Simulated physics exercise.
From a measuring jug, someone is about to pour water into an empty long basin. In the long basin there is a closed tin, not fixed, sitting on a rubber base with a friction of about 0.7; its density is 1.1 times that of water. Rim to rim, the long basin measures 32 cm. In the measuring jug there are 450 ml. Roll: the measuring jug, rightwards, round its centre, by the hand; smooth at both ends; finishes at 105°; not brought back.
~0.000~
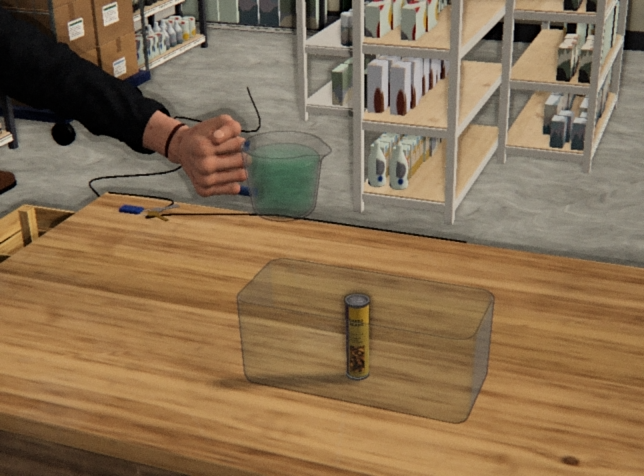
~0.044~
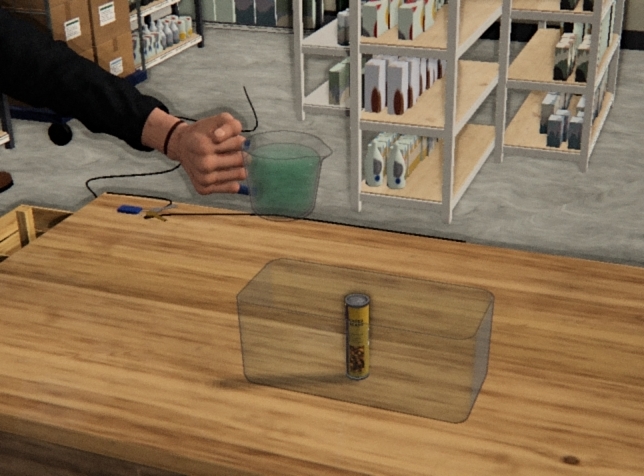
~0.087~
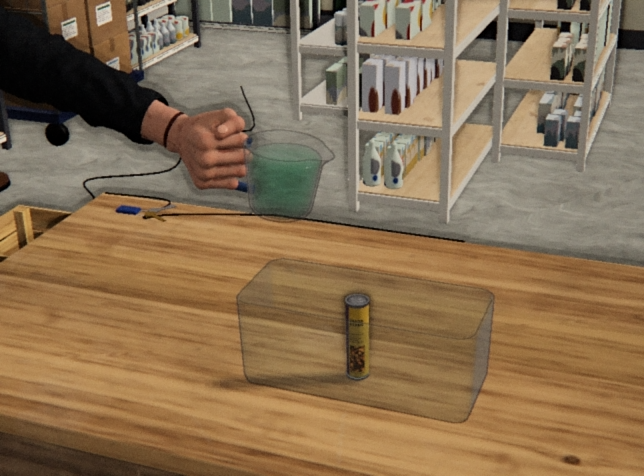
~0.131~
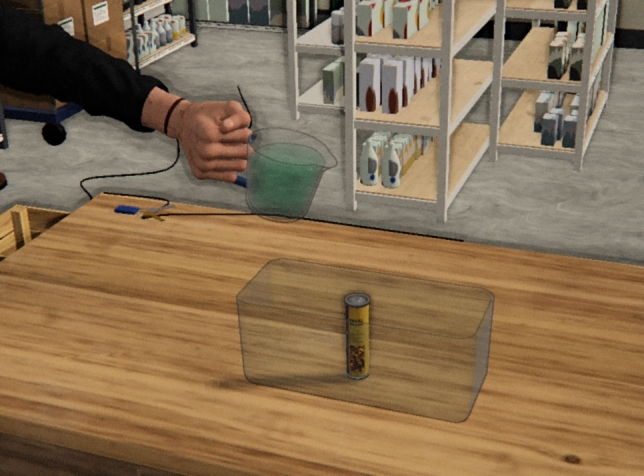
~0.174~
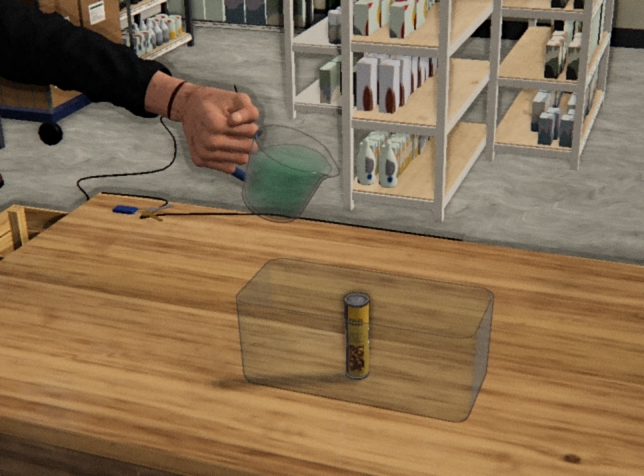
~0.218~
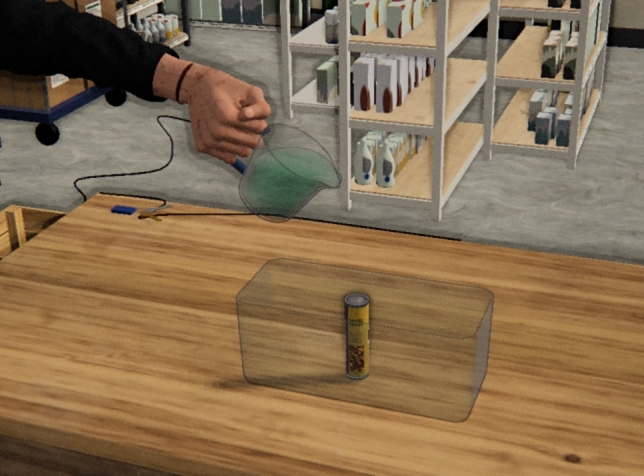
A hand held a clear jug of green liquid above a wooden table and tilted it smoothly to the right, slowly at first, while a small yellow tin stood still inside a see-through basin.
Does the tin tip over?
No, it stays on its base.
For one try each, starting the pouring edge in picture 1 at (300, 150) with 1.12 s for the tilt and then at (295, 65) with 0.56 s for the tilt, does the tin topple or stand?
First it tips over; then it tips over.
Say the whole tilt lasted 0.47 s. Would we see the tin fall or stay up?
Then the tin does not tip.
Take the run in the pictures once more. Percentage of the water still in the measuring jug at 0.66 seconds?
5 per cent or so.
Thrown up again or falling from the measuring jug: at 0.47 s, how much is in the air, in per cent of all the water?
Near 36 per cent of it all.
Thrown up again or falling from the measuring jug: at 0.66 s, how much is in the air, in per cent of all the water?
Roughly 12 %.
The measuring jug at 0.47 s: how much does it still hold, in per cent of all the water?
At that time about 38 in a hundred parts are still held.
By 0.47 s the tilt is 99° and 37 per cent is still to pour; the tin stands where it began.
By 0.66 s the tilt is 105° and 5 per cent is still to pour; the tin stands where it began.
By 0.85 s the tilt is 105° and 0 per cent is still to pour; the tin stands where it began.
By 1.06 s the tilt is 105° and 0 per cent is still to pour; the tin stands where it began.
At rest the tin stands where it began.
